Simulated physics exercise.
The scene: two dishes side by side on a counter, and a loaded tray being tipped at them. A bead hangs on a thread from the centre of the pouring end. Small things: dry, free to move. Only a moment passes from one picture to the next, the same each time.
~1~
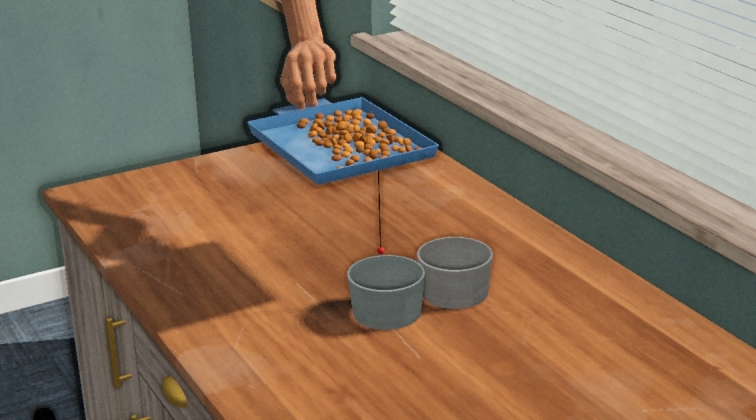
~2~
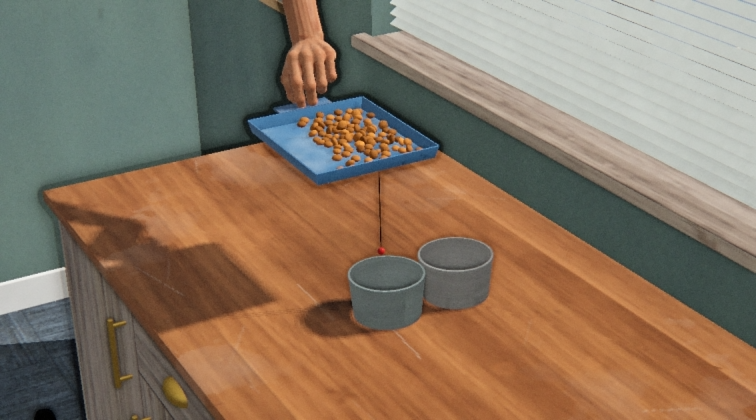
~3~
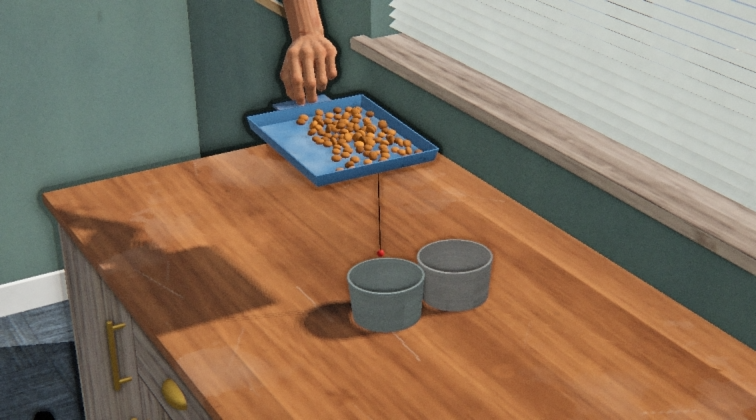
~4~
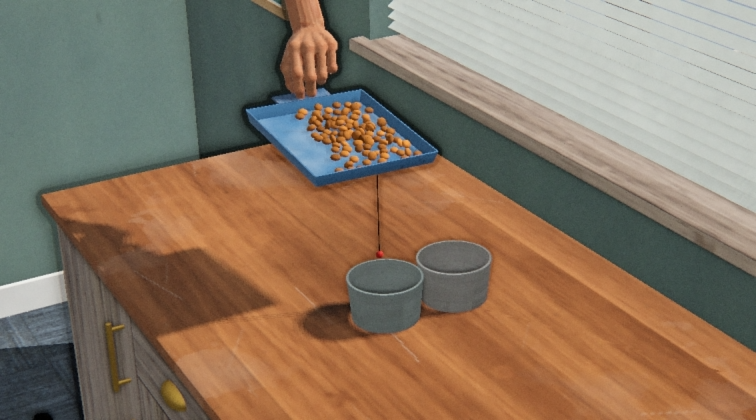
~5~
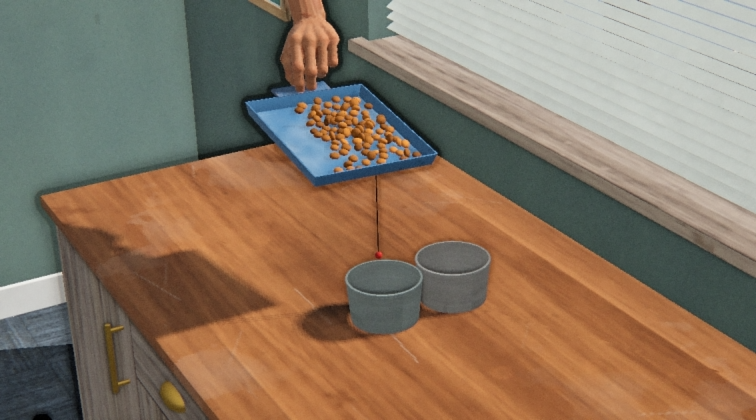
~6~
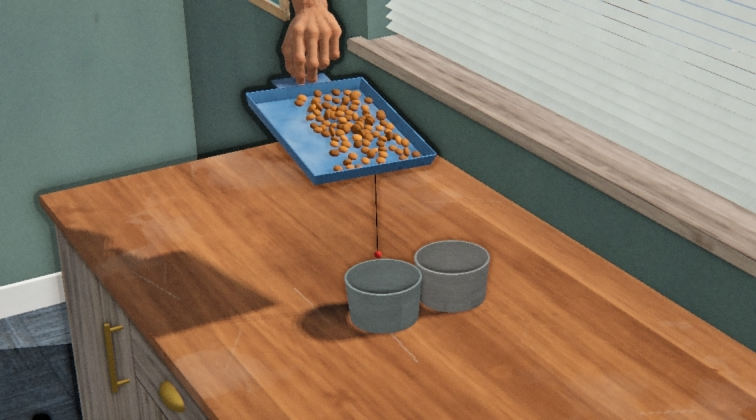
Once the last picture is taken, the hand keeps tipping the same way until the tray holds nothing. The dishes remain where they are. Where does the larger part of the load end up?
The larger part ends up in the right dish.
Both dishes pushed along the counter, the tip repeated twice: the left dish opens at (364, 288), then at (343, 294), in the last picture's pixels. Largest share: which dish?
The dish to the right; the dish to the right.
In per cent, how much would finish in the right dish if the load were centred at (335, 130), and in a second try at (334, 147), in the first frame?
It's 60 percent the first time and 60 percent the second.
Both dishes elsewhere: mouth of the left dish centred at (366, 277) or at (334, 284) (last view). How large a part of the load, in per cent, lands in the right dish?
You'd get 90 in a hundred the first time and 50 in a hundred the second.
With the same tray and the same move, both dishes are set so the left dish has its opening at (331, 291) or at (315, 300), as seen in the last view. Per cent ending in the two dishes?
Result: 40 % and 20 %.
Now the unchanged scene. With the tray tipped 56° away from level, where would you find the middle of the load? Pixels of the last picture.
Somewhere about (396, 140).
Soon, tray tipped steeply; nearly all on the tray; a stray few in the air.
A while on, tray tipped right over; about a third on the tray; a small part in the left dish; about half in the right dish; a small part outside both; a small part in the air.
Towards the end, tray tipped past a quarter turn; about a quarter in the left dish; most in the right dish; a small part outside both.
Finally, tray tipped past a quarter turn; about a quarter in the left dish; most in the right dish; a small part outside both.
